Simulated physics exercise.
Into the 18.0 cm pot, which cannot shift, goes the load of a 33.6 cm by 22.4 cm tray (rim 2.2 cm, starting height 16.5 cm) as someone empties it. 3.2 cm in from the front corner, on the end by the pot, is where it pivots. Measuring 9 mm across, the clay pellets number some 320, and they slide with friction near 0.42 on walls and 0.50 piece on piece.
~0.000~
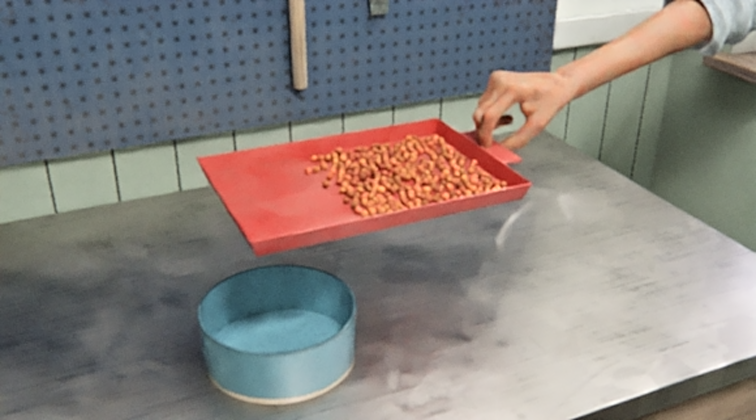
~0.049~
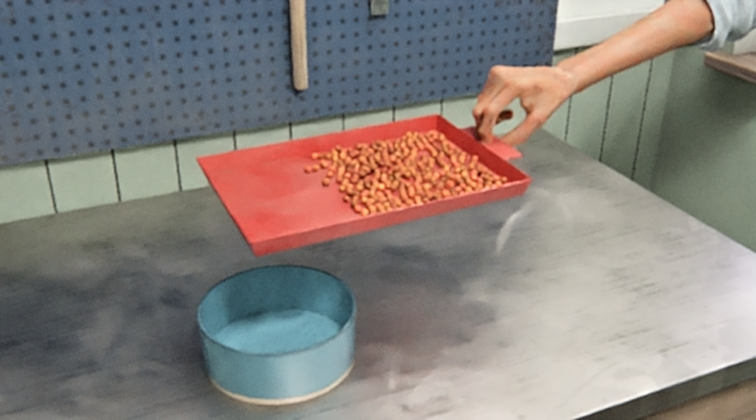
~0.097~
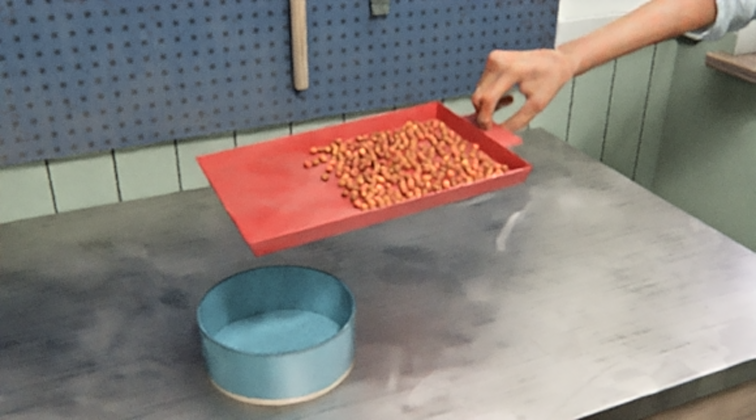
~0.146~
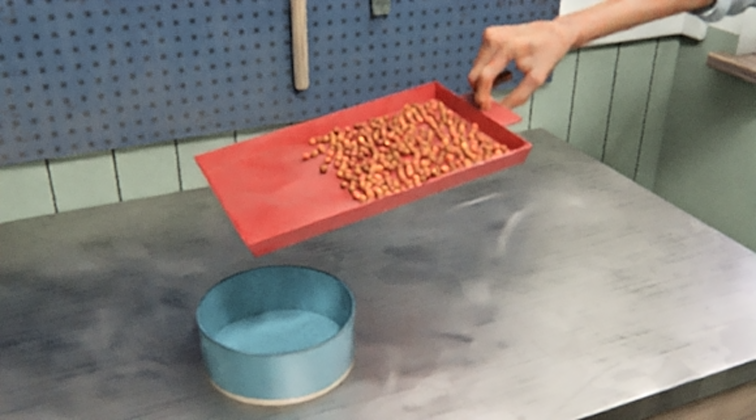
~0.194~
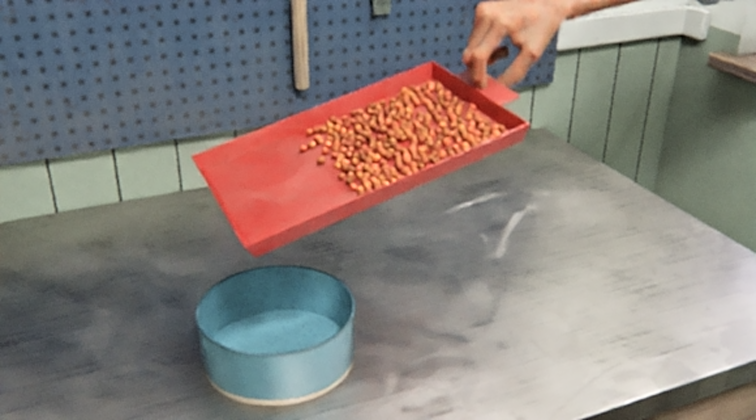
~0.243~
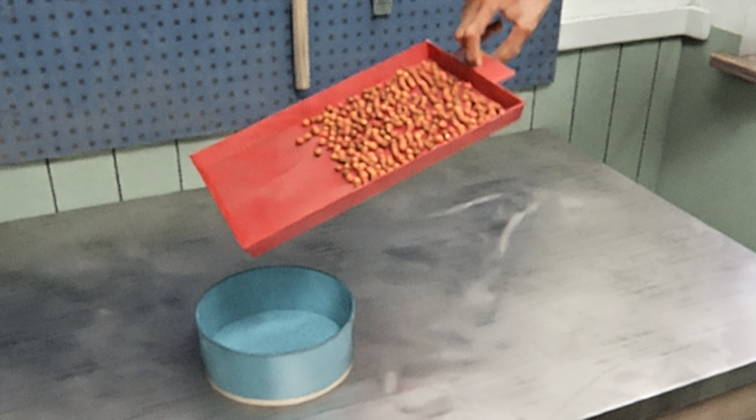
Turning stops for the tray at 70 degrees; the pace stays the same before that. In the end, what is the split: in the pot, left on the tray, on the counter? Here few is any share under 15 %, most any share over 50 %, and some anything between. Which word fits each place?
Pot: Few; tray: Some; counter: Most.
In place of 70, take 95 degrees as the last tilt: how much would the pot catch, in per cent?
Result: Close to 20 %.
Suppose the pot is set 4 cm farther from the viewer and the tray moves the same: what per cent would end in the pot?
Then roughly 5 percent would land in it.
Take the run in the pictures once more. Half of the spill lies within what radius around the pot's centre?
I'd say close to 22 centimetres.
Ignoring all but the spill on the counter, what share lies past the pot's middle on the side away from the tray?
About 100 %.
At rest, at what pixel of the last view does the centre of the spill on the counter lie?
It comes to rest with its centre close to (107, 380).
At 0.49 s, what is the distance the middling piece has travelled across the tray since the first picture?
By then it sits near 5 cm from where it began.
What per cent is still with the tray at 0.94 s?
Close to 30 in a hundred.
After 0.49 s, tilt 45 degrees; the tray holds 100 %, the pot 0 %.
After 0.66 s, tilt 62 degrees; the tray holds 100 %, the pot 0 %.
After 0.94 s, tilt 70 degrees; the tray holds 30 %, the pot 5 %.
In the end, at 1.7 s, pot 5 %, tray 25 %, counter 70 %.
